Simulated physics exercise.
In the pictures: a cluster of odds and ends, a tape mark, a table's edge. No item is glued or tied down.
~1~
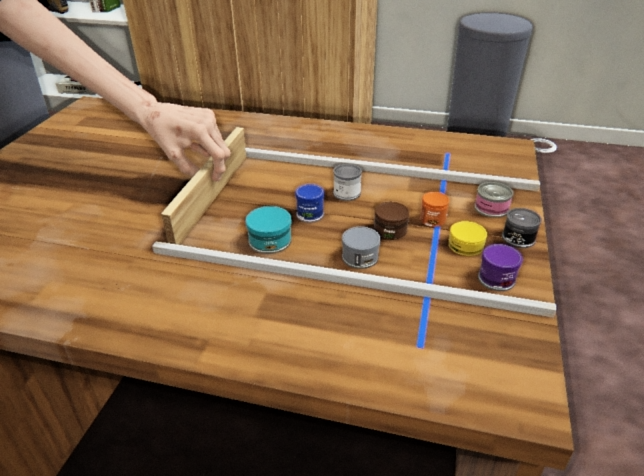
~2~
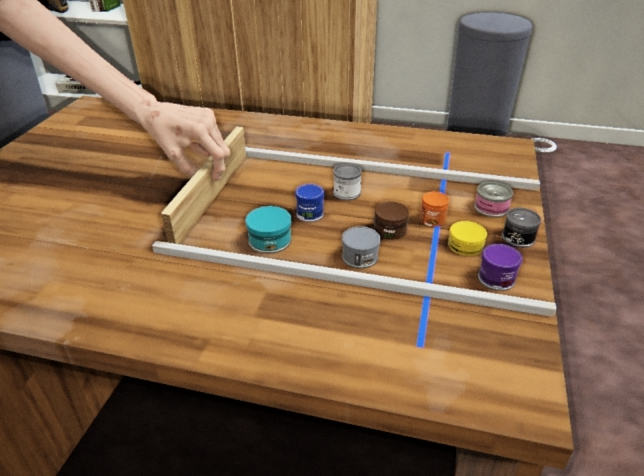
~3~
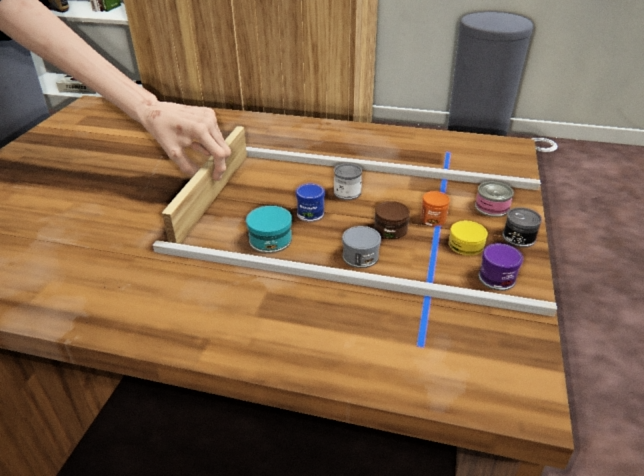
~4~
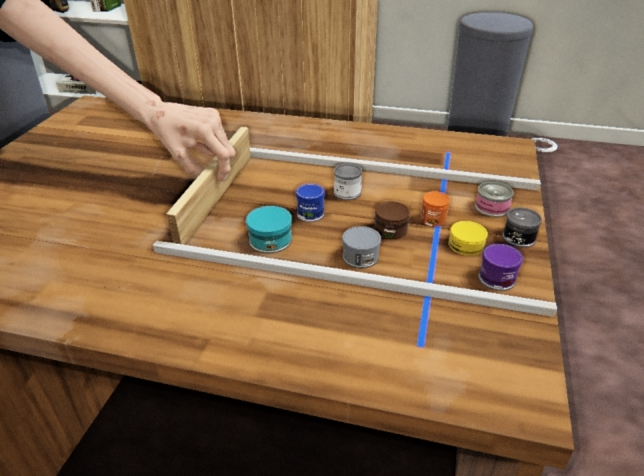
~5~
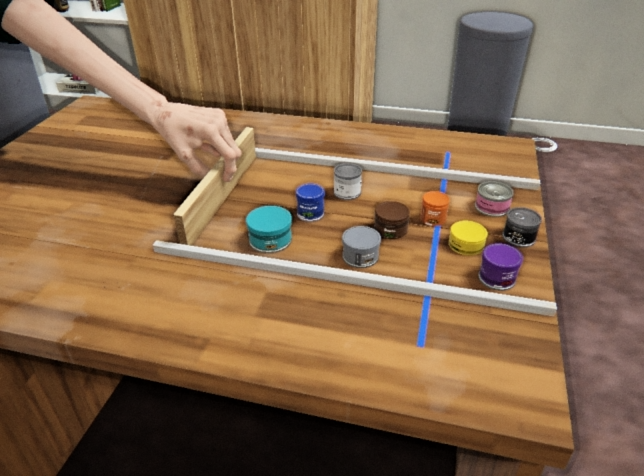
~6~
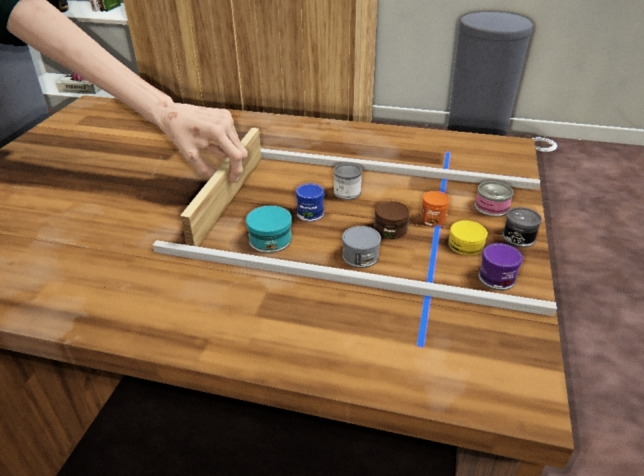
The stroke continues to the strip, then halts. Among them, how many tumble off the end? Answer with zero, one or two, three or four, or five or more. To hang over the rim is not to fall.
Zero.
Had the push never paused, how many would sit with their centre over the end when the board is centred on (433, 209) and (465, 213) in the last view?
Over the end, that makes 0 and 1.
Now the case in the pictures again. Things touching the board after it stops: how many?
Contact count: 4.
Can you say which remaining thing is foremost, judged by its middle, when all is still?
Foremost: The purple tin.
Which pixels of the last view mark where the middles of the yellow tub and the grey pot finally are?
The yellow tub stops around (515, 249); the grey pot around (497, 277).
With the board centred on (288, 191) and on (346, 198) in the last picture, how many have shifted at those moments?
The count is 1 at the first point and 4 at the second.
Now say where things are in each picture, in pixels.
Black pot (521, 228); purple tin (500, 267); pink tin (493, 200); board (210, 182); tape (437, 228), in the first frame.
Purple tin (499, 267); yellow tub (467, 238), in the second frame.
Pink tin (494, 199); brown tub (392, 220), in the third frame.
Black pot (522, 227); grey pot (361, 247), in the fourth frame.
Purple tin (500, 267); white pot (348, 182), in the fifth frame.
Black pot (522, 227); purple tin (500, 267); pink tin (494, 199); board (227, 183); tape (437, 227), in the sixth frame.
Early on, none off yet; black pot at rest near (522, 227); purple tin at rest near (500, 267); pink tin at rest near (494, 199).
Finally, the number that fall off is zero.
